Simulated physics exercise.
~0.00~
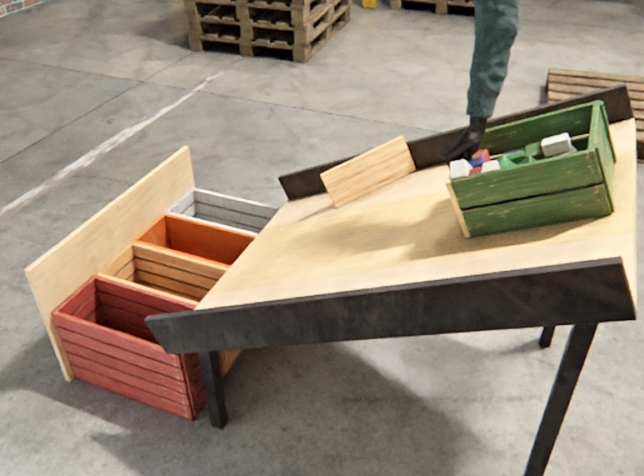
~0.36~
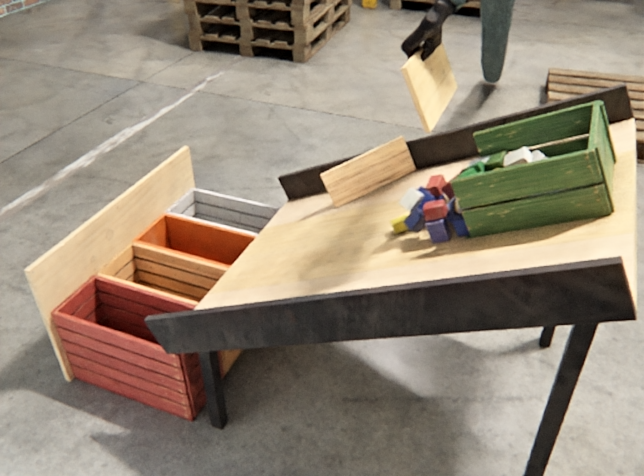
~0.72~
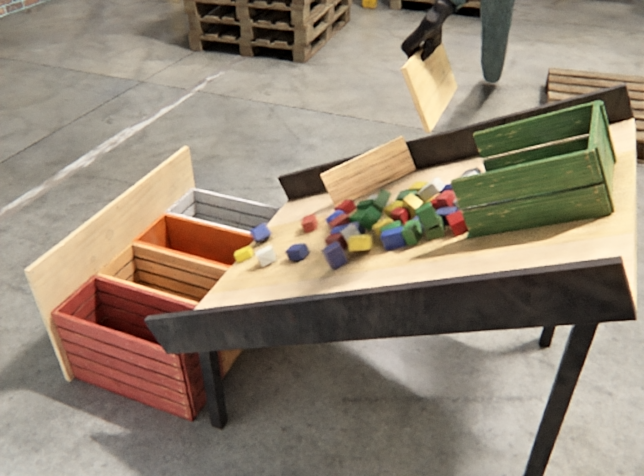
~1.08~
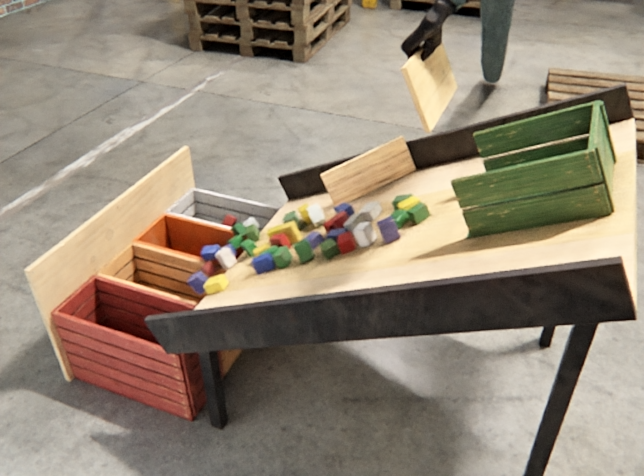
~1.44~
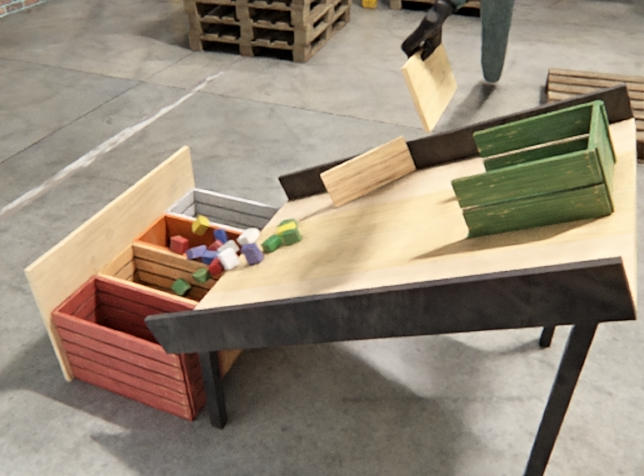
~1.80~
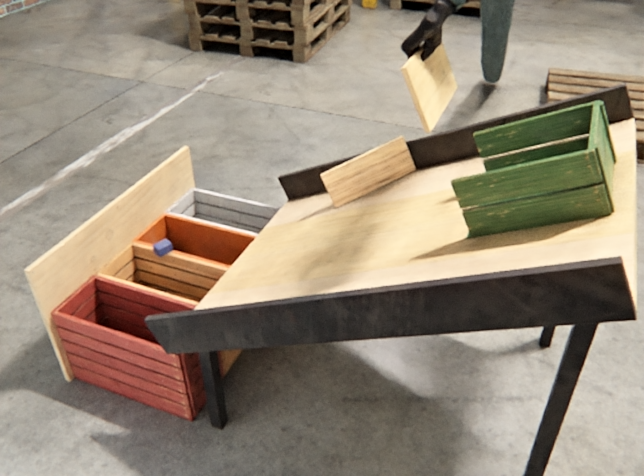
At first, a gloved hand reaches to the green pen of colourful toy bricks at the raised right end of a sloping wooden table. The hand then holds a wooden board up in the air, and bricks begin spilling out in a small heap. They spread into a long stream, tumbling down to the left past the angled board on the table. The stream reaches the lower edge and drops towards the orange bin and wooden tub, while the pen stands empty. Finally the slope is bare, and one bluish brick remains visible at the orange bin.
